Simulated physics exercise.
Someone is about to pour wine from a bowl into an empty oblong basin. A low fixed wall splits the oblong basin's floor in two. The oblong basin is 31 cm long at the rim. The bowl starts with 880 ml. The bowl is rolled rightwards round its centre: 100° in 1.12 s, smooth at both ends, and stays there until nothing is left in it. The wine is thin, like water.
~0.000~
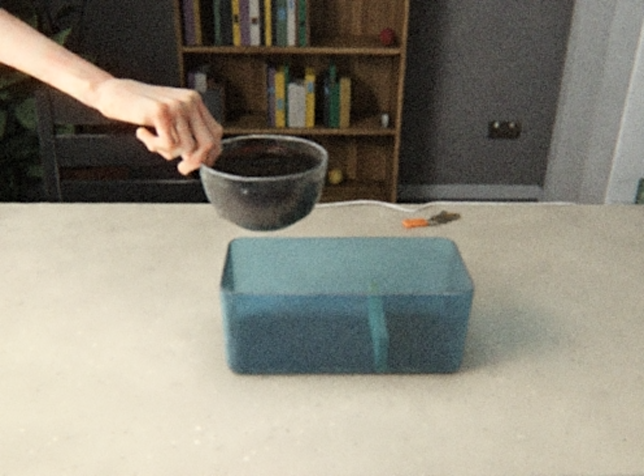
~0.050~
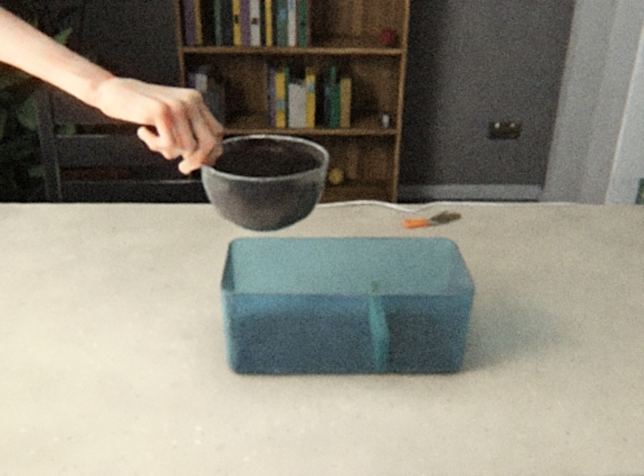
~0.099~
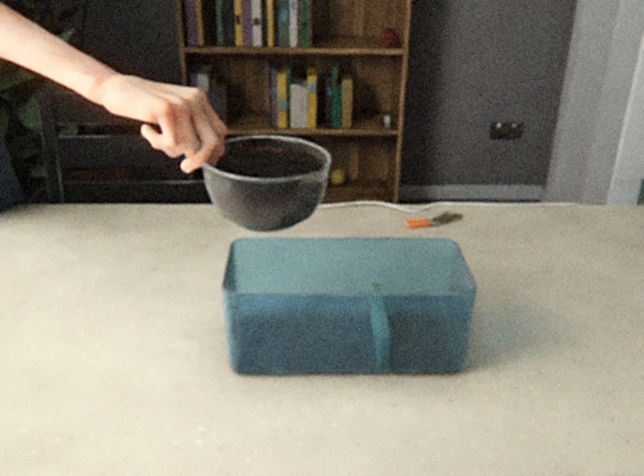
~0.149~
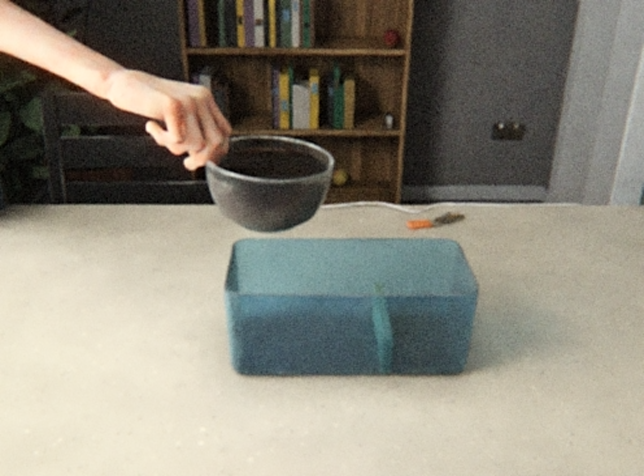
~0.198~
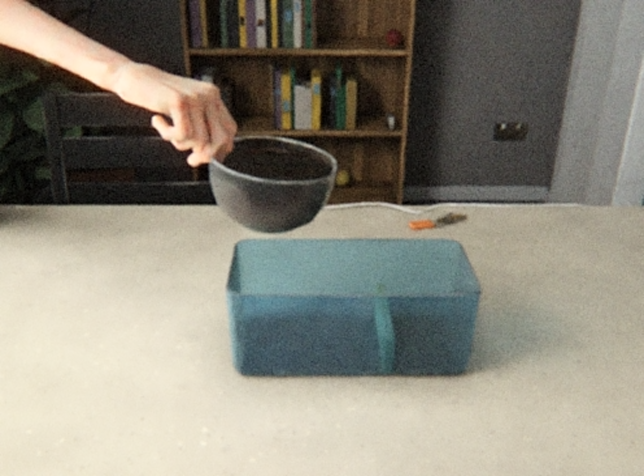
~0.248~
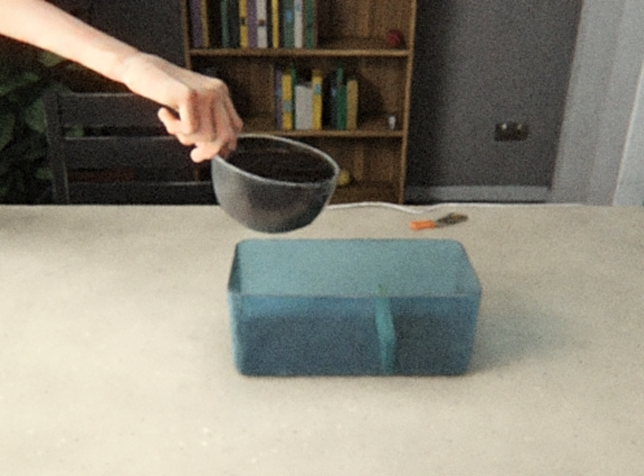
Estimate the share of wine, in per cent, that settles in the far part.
The far part has some 40 per cent.
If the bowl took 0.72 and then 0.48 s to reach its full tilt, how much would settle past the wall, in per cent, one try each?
First 25, then 15 per cent.
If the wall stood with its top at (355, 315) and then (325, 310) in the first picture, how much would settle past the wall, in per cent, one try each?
First 70, then 95 per cent.
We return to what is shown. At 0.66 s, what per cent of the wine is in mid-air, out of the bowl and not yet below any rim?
Near 28 in a hundred.
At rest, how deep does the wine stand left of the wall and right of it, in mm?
Some 20 mm on the left and 26 mm on the right.
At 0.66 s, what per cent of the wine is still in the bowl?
About 52 per cent.
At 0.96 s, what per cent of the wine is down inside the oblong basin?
Near 88 in a hundred.
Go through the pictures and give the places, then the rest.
In the first picture, tilt 0°; pouring edge (327, 158); surface from (204, 164) to (325, 164); the oblong basin's rim runs from (225, 265) to (464, 265); the wall's top is at (378, 308).
In the second picture, tilt 0°; pouring edge (328, 158); surface from (205, 164) to (325, 165).
In the third picture, tilt 2°; pouring edge (330, 160); surface from (207, 164) to (327, 166).
In the fourth picture, tilt 4°; pouring edge (333, 163); surface from (210, 164) to (330, 167).
In the fifth picture, tilt 8°; pouring edge (336, 167); surface from (214, 165) to (333, 169).
In the sixth picture, tilt 12°; pouring edge (339, 172); surface from (216, 165) to (336, 169).
After 0.66 s the tilt is 64° and 52 per cent is still to pour, 8 is left of the wall and 11 right of it.
After 0.96 s the tilt is 95° and 7 per cent is still to pour, 47 is left of the wall and 41 right of it.
After 1.28 s the tilt is 100° and 0 per cent is still to pour, 59 is left of the wall and 41 right of it.
After 1.62 s the tilt is 100° and 0 per cent is still to pour, 59 is left of the wall and 41 right of it.
In the end 59 per cent lies left of the wall, 40 right of it and 1 outside.
